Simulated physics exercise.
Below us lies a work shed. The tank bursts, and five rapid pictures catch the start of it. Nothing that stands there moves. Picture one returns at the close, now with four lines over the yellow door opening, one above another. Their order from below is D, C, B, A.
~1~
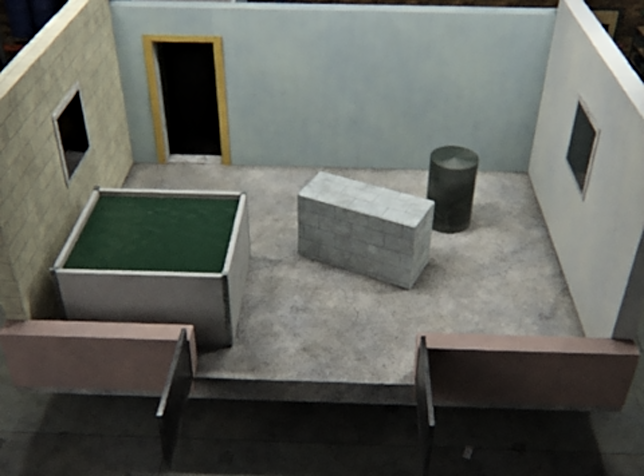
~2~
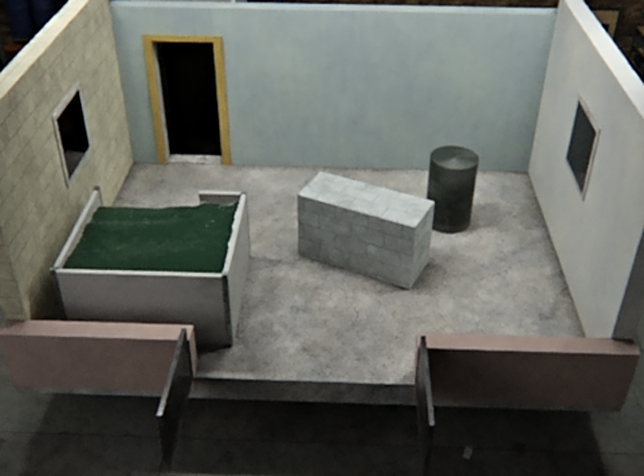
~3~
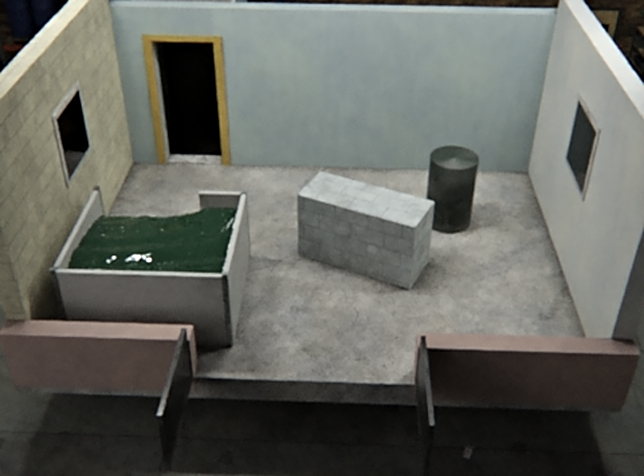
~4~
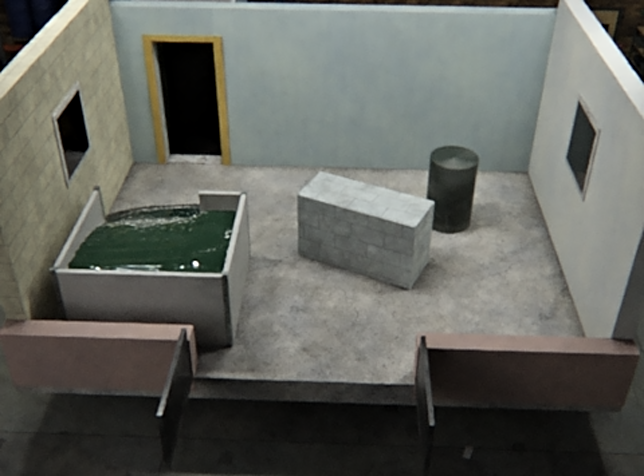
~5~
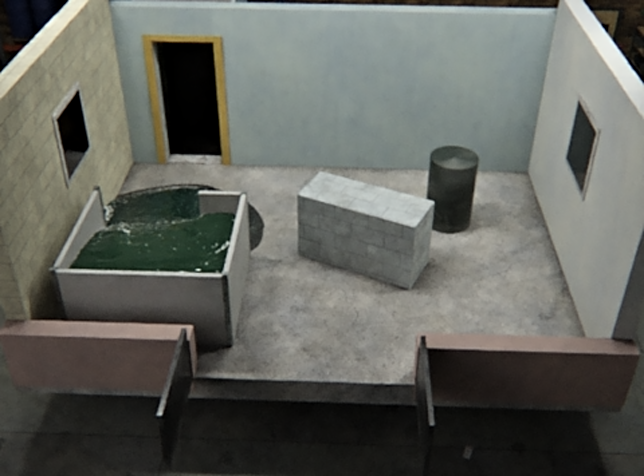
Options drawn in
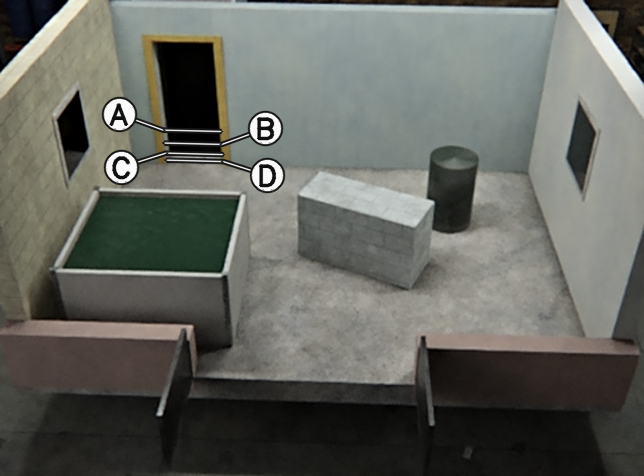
Dark green water fills a pale, square tank on the left of a roofless work shed, seen from a steady view high in front. A grey block stands mid-floor with a dark drum behind it, a yellow-framed doorway at the back left, and an open gate between low pinkish walls in front. The tank's back opens, and the water sinks, churns with white flecks and spreads across the floor behind it.
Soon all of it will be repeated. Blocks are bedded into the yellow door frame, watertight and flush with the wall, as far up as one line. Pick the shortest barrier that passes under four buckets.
A will do.
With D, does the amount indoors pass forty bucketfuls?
Yes, clearly.
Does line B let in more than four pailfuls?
Yes, it does.
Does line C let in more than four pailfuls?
Yes.
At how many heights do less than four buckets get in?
One.
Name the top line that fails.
B.
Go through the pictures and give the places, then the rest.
Water in the tank at rest, its middle at (157, 235); foot of the yellow doorway at (195, 164); open gate at (304, 325), in the first picture.
Water covers 2 % of the ground, its front hidden from here, in the second picture.
Water covers 4 % of the ground, its front hidden from here, in the third picture.
Water covers 9 % of the ground, its front hidden from here, in the fourth picture.
Front seen at (194, 186), 14 % of the ground wet, in the fifth picture.
On the marked copy, A at (191, 130); B at (193, 143); C at (194, 153); D at (195, 160); from the bottom up D, C, B, A.
With A, a splash gets over, under a bucket.
With B, about 11 bucketfuls get in.
With C, dozens of bucketfuls pour in.
With D, dozens of bucketfuls pour in.
